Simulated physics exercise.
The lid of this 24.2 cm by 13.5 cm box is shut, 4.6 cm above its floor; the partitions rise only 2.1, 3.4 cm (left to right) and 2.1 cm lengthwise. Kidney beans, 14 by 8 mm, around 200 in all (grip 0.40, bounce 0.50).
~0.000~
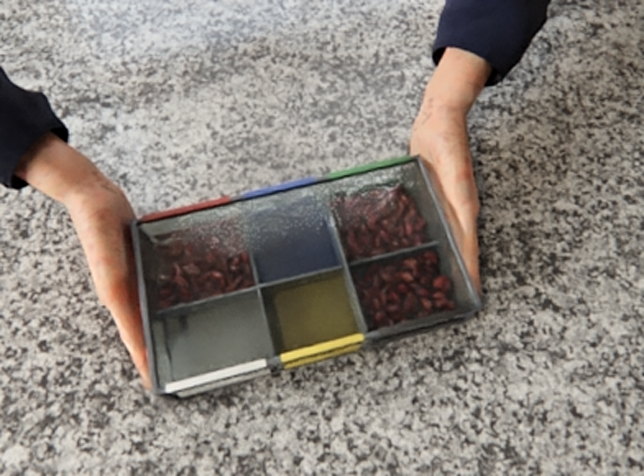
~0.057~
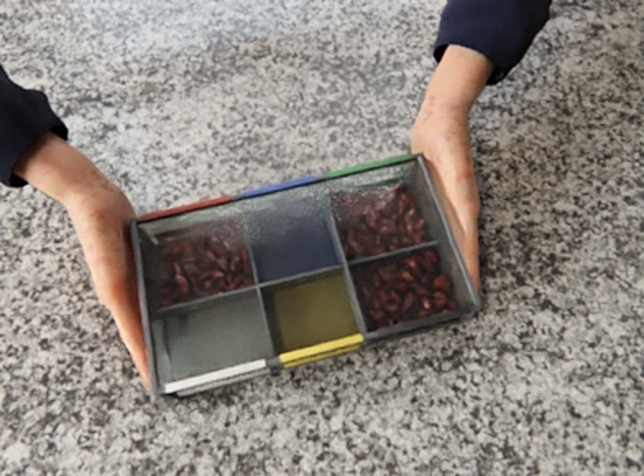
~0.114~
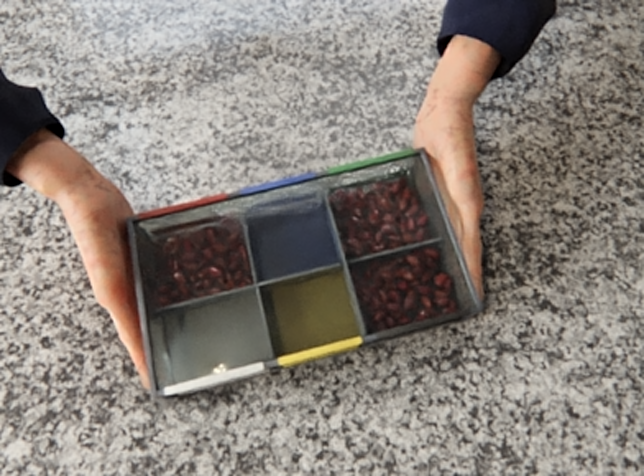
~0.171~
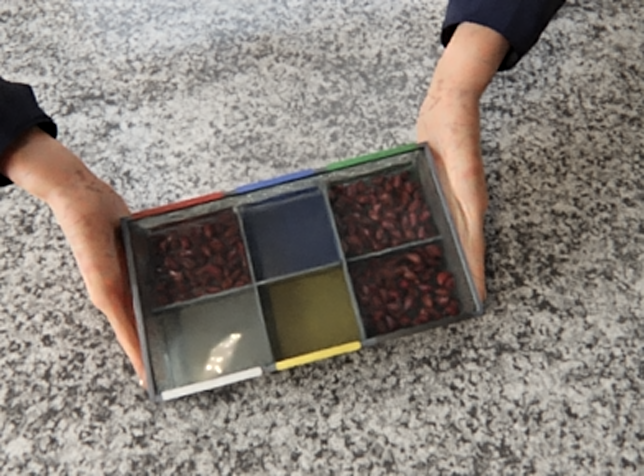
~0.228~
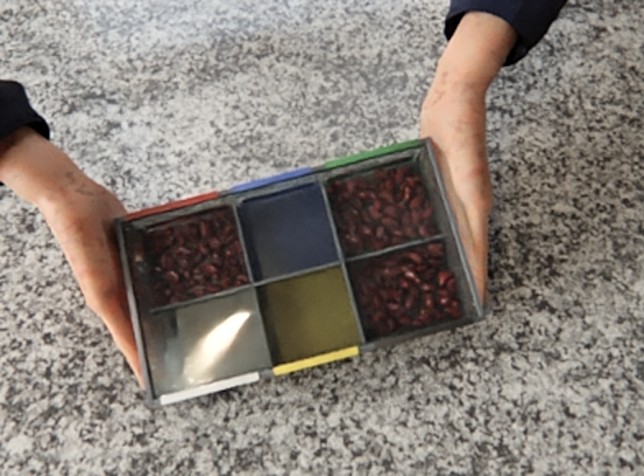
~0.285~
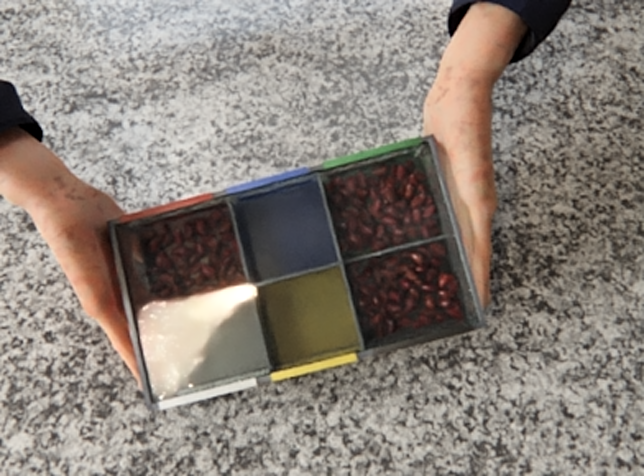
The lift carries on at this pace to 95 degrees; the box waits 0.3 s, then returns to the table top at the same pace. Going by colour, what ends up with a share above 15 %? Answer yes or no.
Red no, blue no, green no, yellow no, white yes, black yes.
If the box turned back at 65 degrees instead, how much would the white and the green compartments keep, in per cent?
Then: White 0; green 30.
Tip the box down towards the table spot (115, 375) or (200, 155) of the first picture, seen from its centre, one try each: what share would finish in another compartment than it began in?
Some 30 and 30 per cent.
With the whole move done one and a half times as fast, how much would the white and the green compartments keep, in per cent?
In that case white 35; green 5.
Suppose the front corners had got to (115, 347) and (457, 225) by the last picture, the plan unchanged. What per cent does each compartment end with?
Red 35, blue 5, green 55, yellow 0, white 0, black 5.
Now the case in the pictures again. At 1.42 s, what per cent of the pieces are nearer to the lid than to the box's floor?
About 60 per cent.
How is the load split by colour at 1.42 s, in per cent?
Red 10; blue 0; green 10; yellow 5; white 25; black 55.
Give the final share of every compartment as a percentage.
Red 5; blue 0; green 5; yellow 5; white 30; black 55.
After 1.42 s, tilt 95 degrees; red 10 %, green 10 %, yellow 5 %, white 25 %, black 55 %.
After 2.17 s, tilt 48 degrees; red 5 %, green 5 %, yellow 5 %, white 30 %, black 55 %.
After 2.95 s, tilt 0 degrees; red 5 %, green 5 %, yellow 5 %, white 30 %, black 55 %.
At rest (3.4 s), red 5 %, blue 0 %, green 5 %, yellow 5 %, white 30 %, black 55 %.
